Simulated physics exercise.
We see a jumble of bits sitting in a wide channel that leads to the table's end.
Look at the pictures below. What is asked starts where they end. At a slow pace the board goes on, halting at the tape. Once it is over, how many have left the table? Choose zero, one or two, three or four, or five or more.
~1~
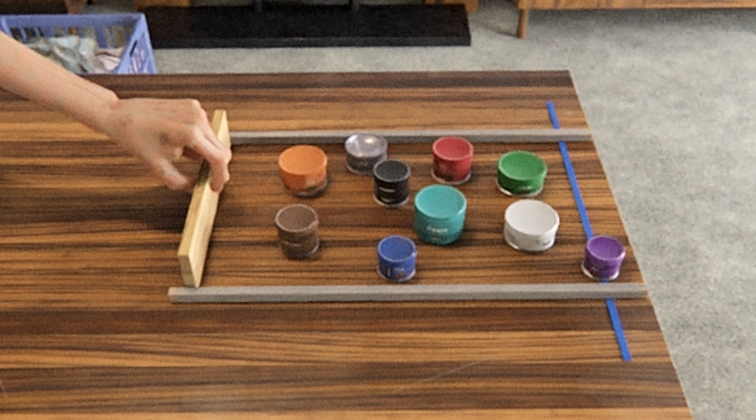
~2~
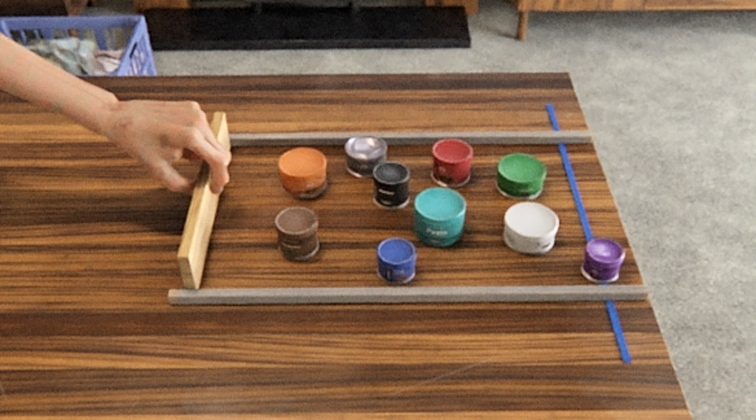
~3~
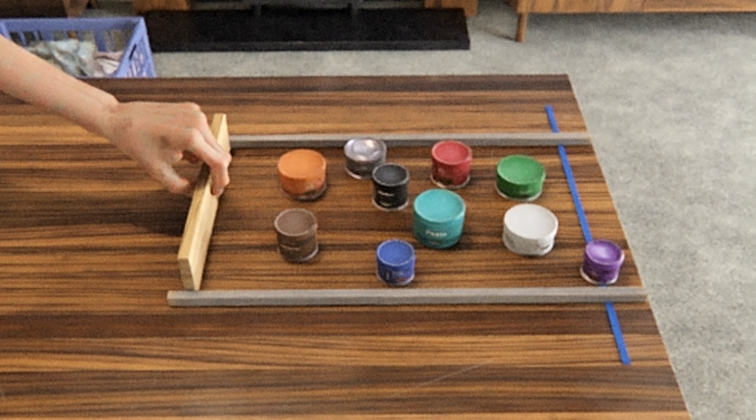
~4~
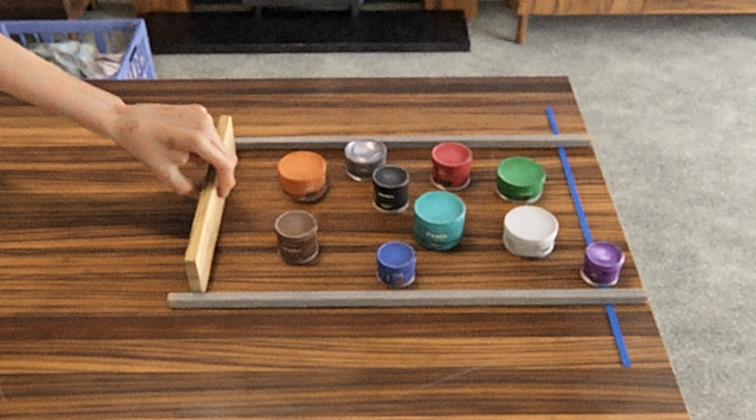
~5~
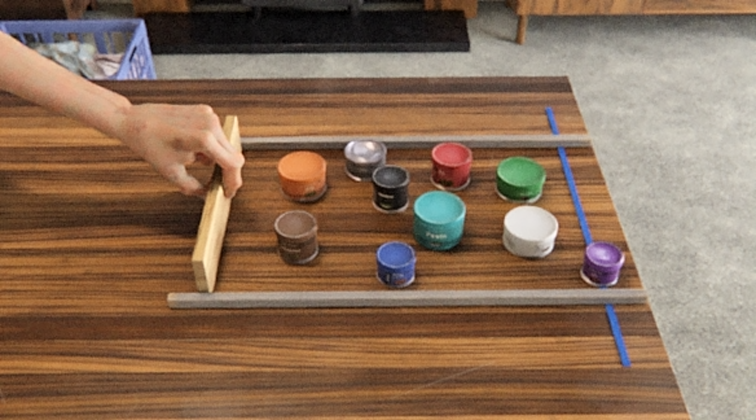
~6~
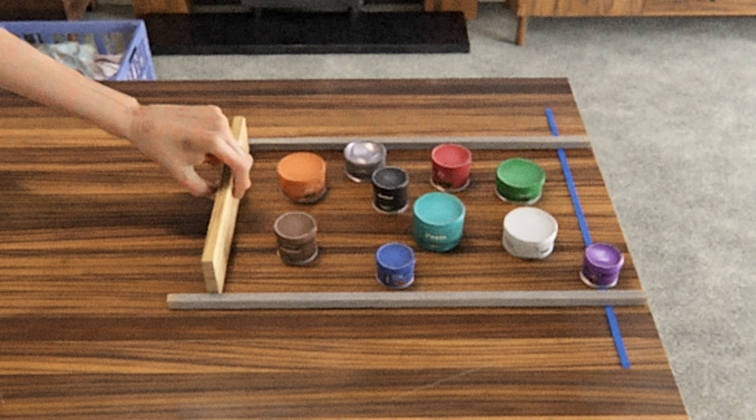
Five or more of them have left the table.
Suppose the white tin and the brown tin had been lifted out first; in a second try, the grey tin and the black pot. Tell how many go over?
The counts would be 3 and 3.
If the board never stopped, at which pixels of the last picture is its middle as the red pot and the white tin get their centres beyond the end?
(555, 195) and then (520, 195), give or take.
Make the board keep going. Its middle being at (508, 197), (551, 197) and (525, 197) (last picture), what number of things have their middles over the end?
First 0, then 2, then 1.
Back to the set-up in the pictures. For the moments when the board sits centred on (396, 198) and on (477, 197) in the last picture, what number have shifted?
The count is 7 at the first point and 9 at the second.
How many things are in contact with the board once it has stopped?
Contact count: 5.
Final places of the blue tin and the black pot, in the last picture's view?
The blue tin settles near (621, 271); as for the black pot, near (601, 202).
Early on, none off yet; purple pot at rest near (601, 266); green pot at rest near (519, 182); white tin at rest near (529, 234).
A while later, none off yet; purple pot at rest near (601, 266); green pot at rest near (521, 182); white tin travelled a little near (546, 233).
Further along, none off yet; purple pot at rest near (601, 266); green pot travelled about its own width near (581, 192); white tin travelled well along near (626, 239).
Finally, the number that fall off is five or more; lost, turquoise tub, red pot, white tin, green pot and purple pot.
